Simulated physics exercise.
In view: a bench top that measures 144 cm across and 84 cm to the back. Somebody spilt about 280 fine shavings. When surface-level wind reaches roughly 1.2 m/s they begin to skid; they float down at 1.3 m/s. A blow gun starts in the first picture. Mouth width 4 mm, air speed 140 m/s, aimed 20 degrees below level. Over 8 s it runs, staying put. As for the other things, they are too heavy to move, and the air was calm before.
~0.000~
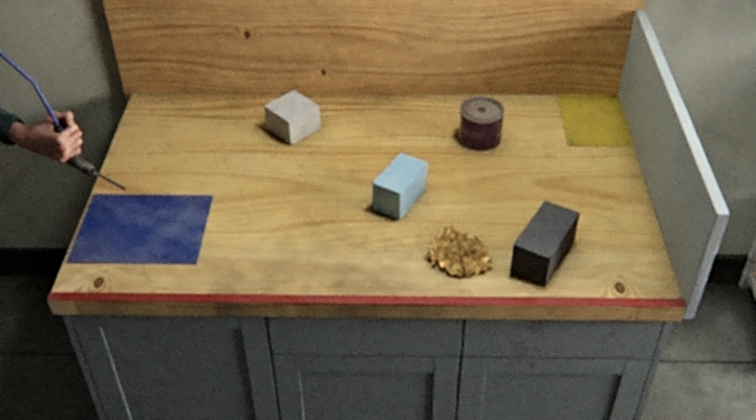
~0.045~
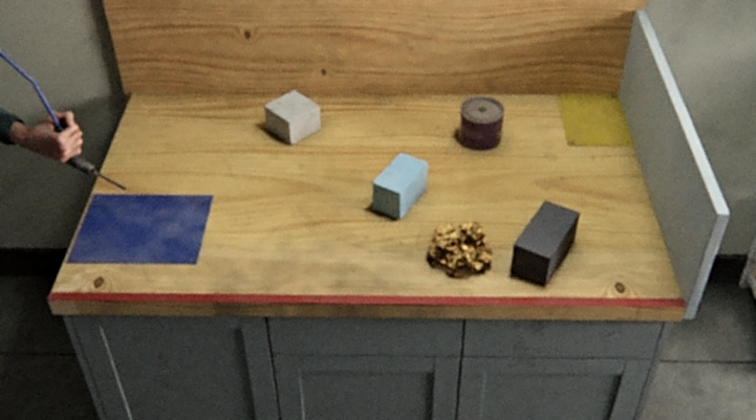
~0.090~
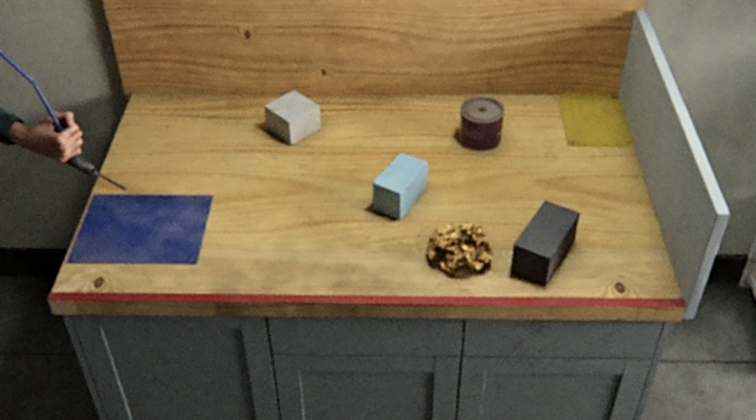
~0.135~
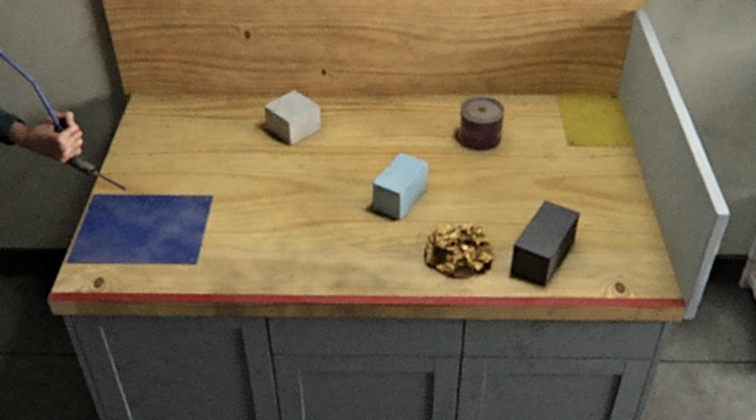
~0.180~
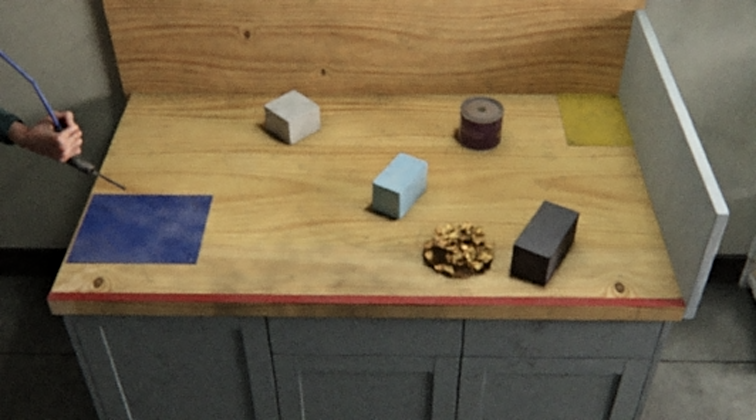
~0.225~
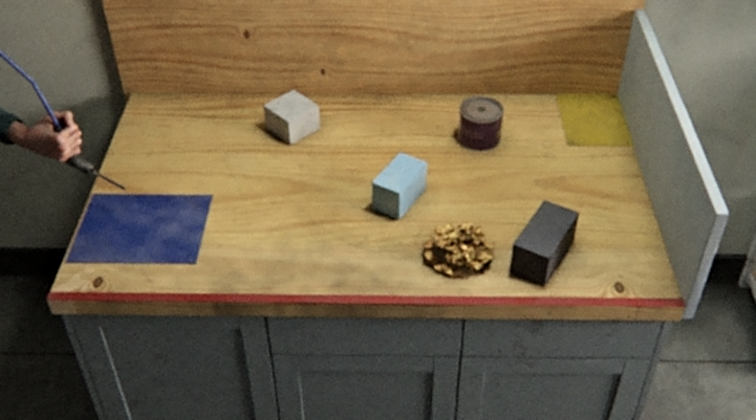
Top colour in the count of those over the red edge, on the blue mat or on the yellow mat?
The red one.
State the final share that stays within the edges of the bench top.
Roughly 70 %.
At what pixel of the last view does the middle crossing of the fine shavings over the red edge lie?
At roughly pixel (607, 306).
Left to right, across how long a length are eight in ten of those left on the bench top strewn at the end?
The middle group spans some 30 cm.
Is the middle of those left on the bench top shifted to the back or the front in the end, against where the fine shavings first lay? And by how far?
Rearward, some 25 cm.
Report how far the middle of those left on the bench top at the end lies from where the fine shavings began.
The middle ends up about 40 cm from the start.
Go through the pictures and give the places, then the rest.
In the first frame, the middle of the fine shavings is near (456, 253), none has stirred yet and the mouth of the blow gun is at (125, 189).
In the second frame, the middle of the fine shavings is near (457, 244), none has stirred yet, the blue mat is centred on (143, 228), the yellow mat is centred on (594, 119) and the red edge is centred on (364, 304).
In the third frame, the middle of the fine shavings is near (457, 244), none has stirred yet, the top of a block is at (548, 228) and the top of a block is at (401, 172).
In the fourth frame, the middle of the fine shavings is near (457, 244) and none has stirred yet.
In the fifth frame, the middle of the fine shavings is near (457, 244) and about 1 % have left their places.
In the sixth frame, the middle of the fine shavings is near (456, 244) and about 1 % have left their places.
After 1.6 s, 49 % are on the move or not yet settled, 0 % are on the blue mat, 0 % on the yellow mat and 32 % over the red edge; the middle of those still in play is near (539, 215).
After 2.6 s, 46 % are on the move or not yet settled, 0 % are on the blue mat, 0 % on the yellow mat and 32 % over the red edge; the middle of those still in play is near (544, 197).
After 4.4 s, 38 % are on the move or not yet settled, 0 % are on the blue mat, 0 % on the yellow mat and 32 % over the red edge; the middle of those still in play is near (546, 189).
After 8.0 s, at the end, 0 % are on the blue mat, 0 % on the yellow mat and 32 % over the red edge; the middle of those still in play is near (561, 183).
